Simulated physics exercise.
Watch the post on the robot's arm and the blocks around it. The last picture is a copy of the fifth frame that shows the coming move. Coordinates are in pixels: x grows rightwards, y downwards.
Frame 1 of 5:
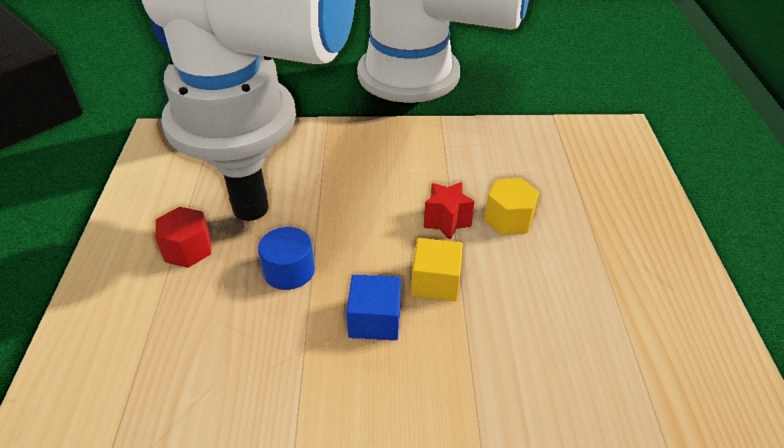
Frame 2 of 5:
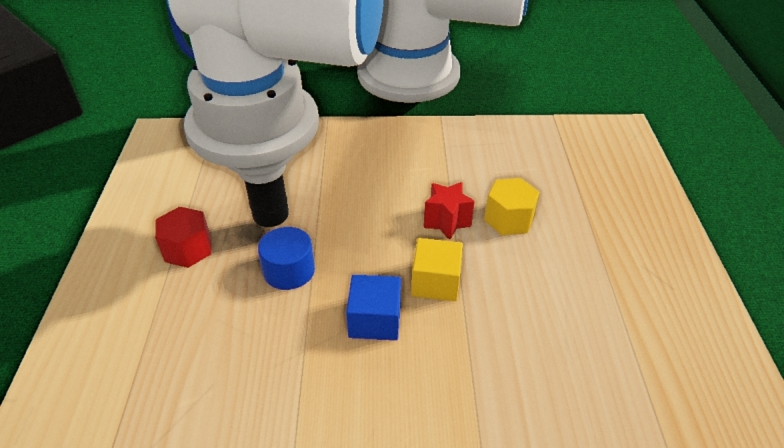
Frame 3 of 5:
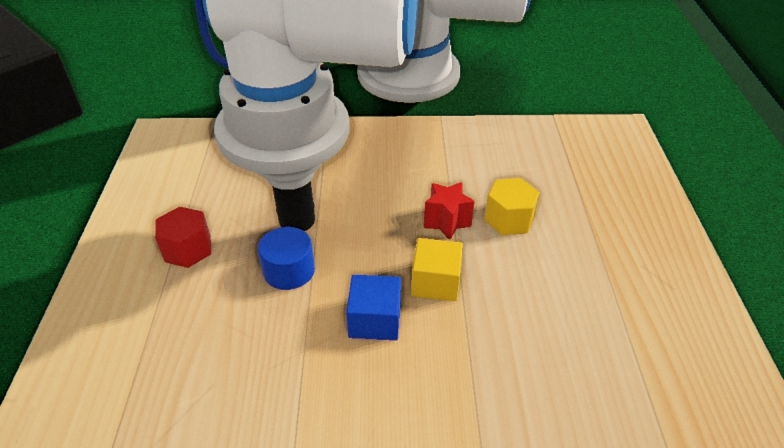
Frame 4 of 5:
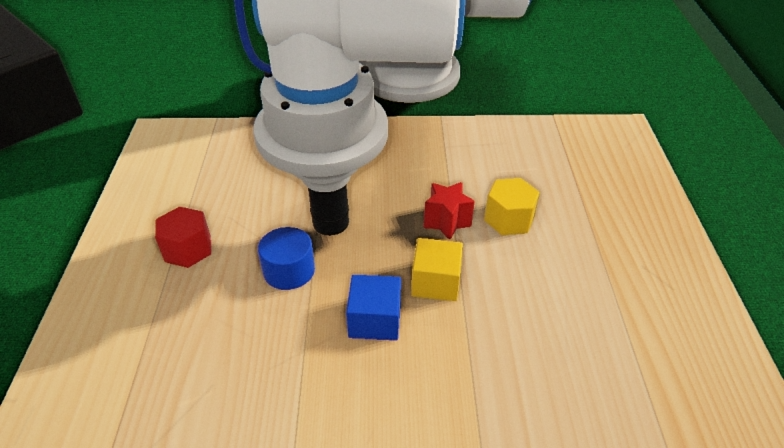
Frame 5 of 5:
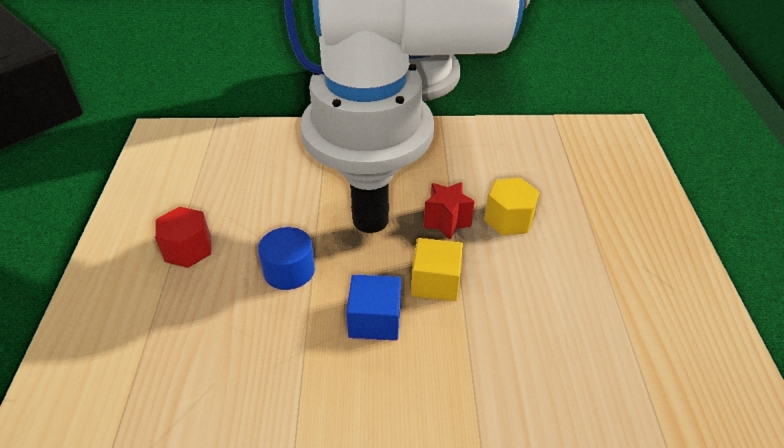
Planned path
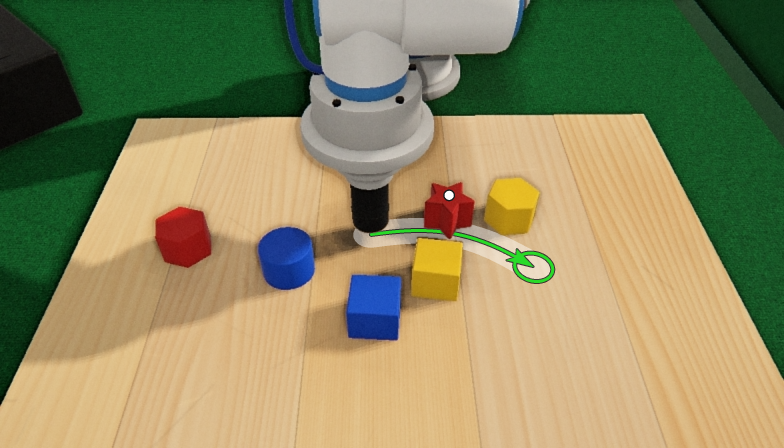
A robot arm moves its black post right behind the blue blocks, touching nothing.
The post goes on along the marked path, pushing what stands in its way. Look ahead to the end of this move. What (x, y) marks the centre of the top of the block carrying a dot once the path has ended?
If I read the scene right, the answer is (498, 191).
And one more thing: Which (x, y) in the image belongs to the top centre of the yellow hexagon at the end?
Around (544, 186).
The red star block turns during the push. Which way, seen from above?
It twists against the clock when seen from above.
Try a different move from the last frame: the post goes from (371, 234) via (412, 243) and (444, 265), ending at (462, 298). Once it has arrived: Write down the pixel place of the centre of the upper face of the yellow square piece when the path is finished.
Just about (456, 308).
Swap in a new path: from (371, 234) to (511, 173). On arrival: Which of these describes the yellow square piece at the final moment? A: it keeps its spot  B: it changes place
The correct letter is A.
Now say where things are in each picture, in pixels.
The first frame shows post tip at (251, 210); block tops, yellow square piece at (438, 256); red star block at (449, 195); yellow hexagon at (514, 193).
The second frame shows post at (271, 216); blocks unchanged.
The third frame shows post at (297, 222); blocks unchanged.
The fourth frame shows post at (331, 224); blocks unchanged.
The fifth frame shows post at (371, 222); yellow square piece at (438, 256); red star block at (449, 195); yellow hexagon at (514, 193).
Path on the board, from (371, 234) over (427, 231) and (482, 241) to (534, 267); the dot is on the red star block.
What follows on the original path. One third of the way, post at (429, 218); red star block at (468, 192); yellow hexagon at (520, 192).
Two thirds of the way, post at (485, 229); red star block at (497, 191), turned 75° anticlockwise; yellow hexagon at (543, 186), turned 25° clockwise.
At the end, post at (537, 254); yellow square piece in place; red star block at (498, 191), turned 80° anticlockwise; yellow hexagon at (544, 186), turned 20° clockwise.
